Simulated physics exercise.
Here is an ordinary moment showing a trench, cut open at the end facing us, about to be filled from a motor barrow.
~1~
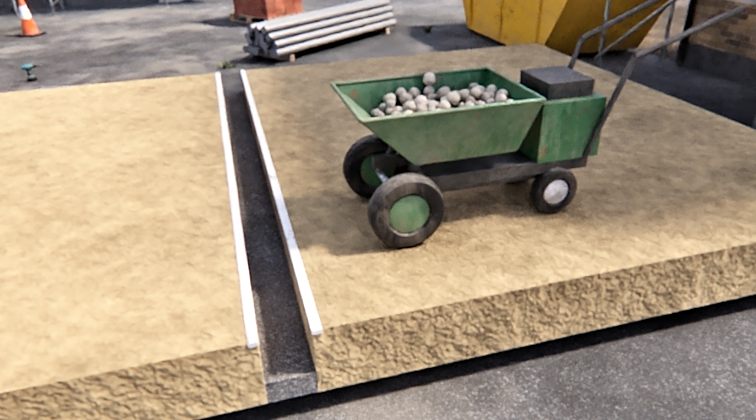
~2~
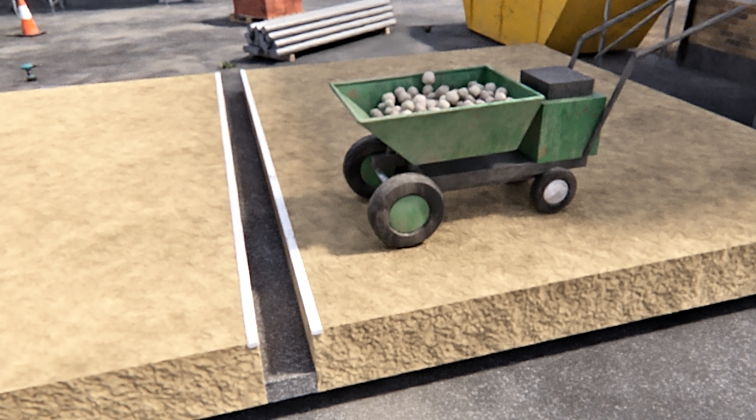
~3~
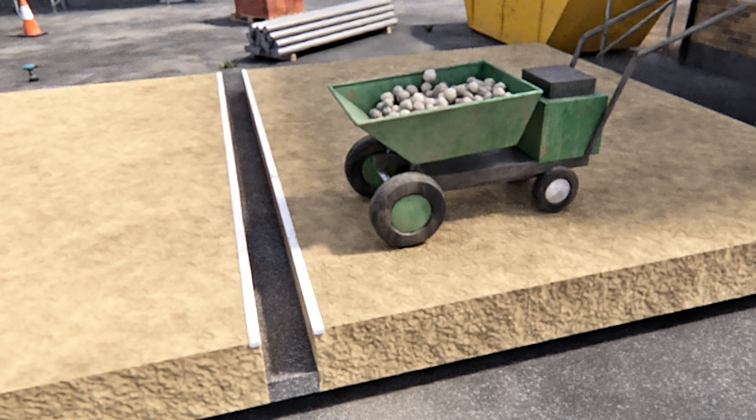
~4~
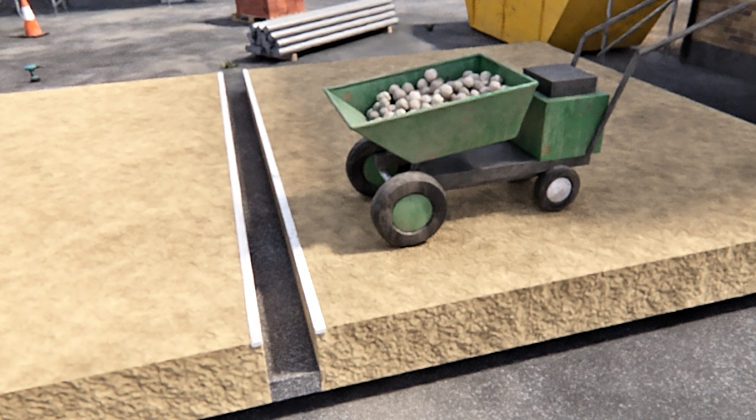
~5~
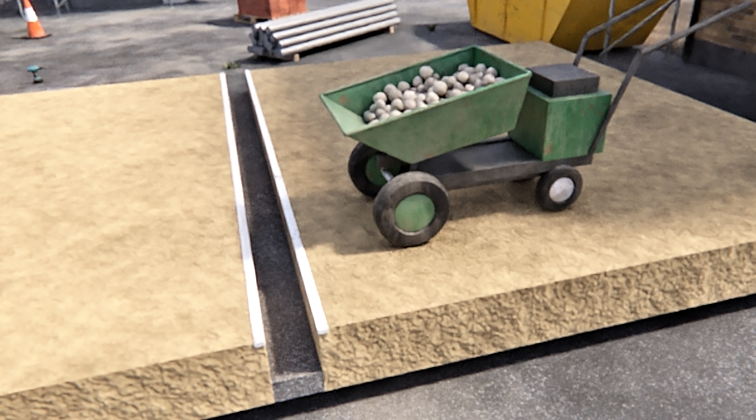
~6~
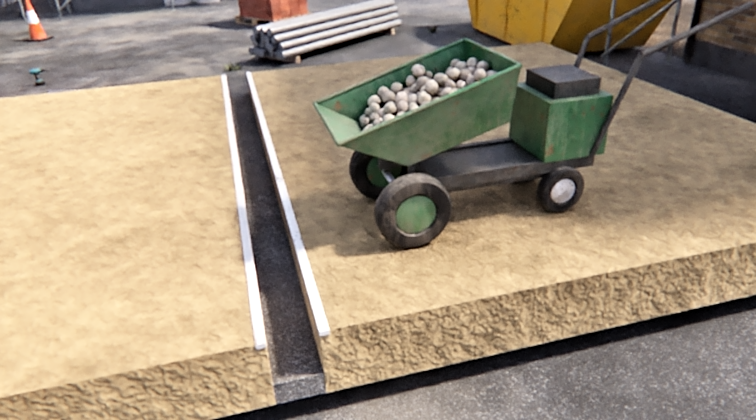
In the video, a green motor barrow loaded with rounded pebbles stands to the right of a narrow, white-edged trench, and its skip gradually tilts toward the left, the rear rising while the pebbles stay heaped inside.
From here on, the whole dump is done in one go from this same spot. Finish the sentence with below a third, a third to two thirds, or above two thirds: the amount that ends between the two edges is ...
The amount that ends between the two edges is above two thirds.
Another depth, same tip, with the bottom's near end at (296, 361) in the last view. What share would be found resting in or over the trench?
Roughly 60 in a hundred.
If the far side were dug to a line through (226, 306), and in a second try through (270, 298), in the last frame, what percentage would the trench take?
You'd get 100 in a hundred the first time and 50 in a hundred the second.
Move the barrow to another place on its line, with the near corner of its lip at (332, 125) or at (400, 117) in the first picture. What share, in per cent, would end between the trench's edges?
You'd get around 50 in a hundred, then 60 in a hundred.
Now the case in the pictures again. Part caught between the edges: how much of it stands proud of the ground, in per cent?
5 %.
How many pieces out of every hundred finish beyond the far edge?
Close to 15 in a hundred.
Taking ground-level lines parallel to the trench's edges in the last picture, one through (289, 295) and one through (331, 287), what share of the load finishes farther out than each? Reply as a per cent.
Near 60 % and 100 %.
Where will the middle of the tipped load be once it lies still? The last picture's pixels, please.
Around (271, 259).
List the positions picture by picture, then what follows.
Lip of the skip at (361, 122), level; top of the load at (460, 108), river pebbles; first edge of the trench at (305, 289); far edge at (247, 299), the trench under half as wide as the skip, and about as deep as wide, in the first frame.
Lip of the skip at (360, 122), level; top of the load at (459, 107), in the second frame.
Lip of the skip at (357, 124), tipped barely; top of the load at (458, 104), in the third frame.
Lip of the skip at (352, 128), tipped a little; top of the load at (465, 96), in the fourth frame.
Lip of the skip at (346, 135), tipped a little; top of the load at (460, 91), in the fifth frame.
Lip of the skip at (339, 144), tipped clearly; top of the load at (464, 90); first edge of the trench at (312, 290); far edge at (255, 301), in the sixth frame.
Soon, skip tipped steeply; all in the skip.
A while on, skip tipped right over; about a third in the skip; a stray few short of the trench; about half in or heaped over the trench; a small part beyond it; a stray few falling.
Towards the end, skip tipped right over; a small part in the skip; a stray few short of the trench; most in or heaped over the trench; a small part beyond it.
Finally, skip tipped right over; a small part in the skip; a stray few short of the trench; most in or heaped over the trench; a small part beyond it.
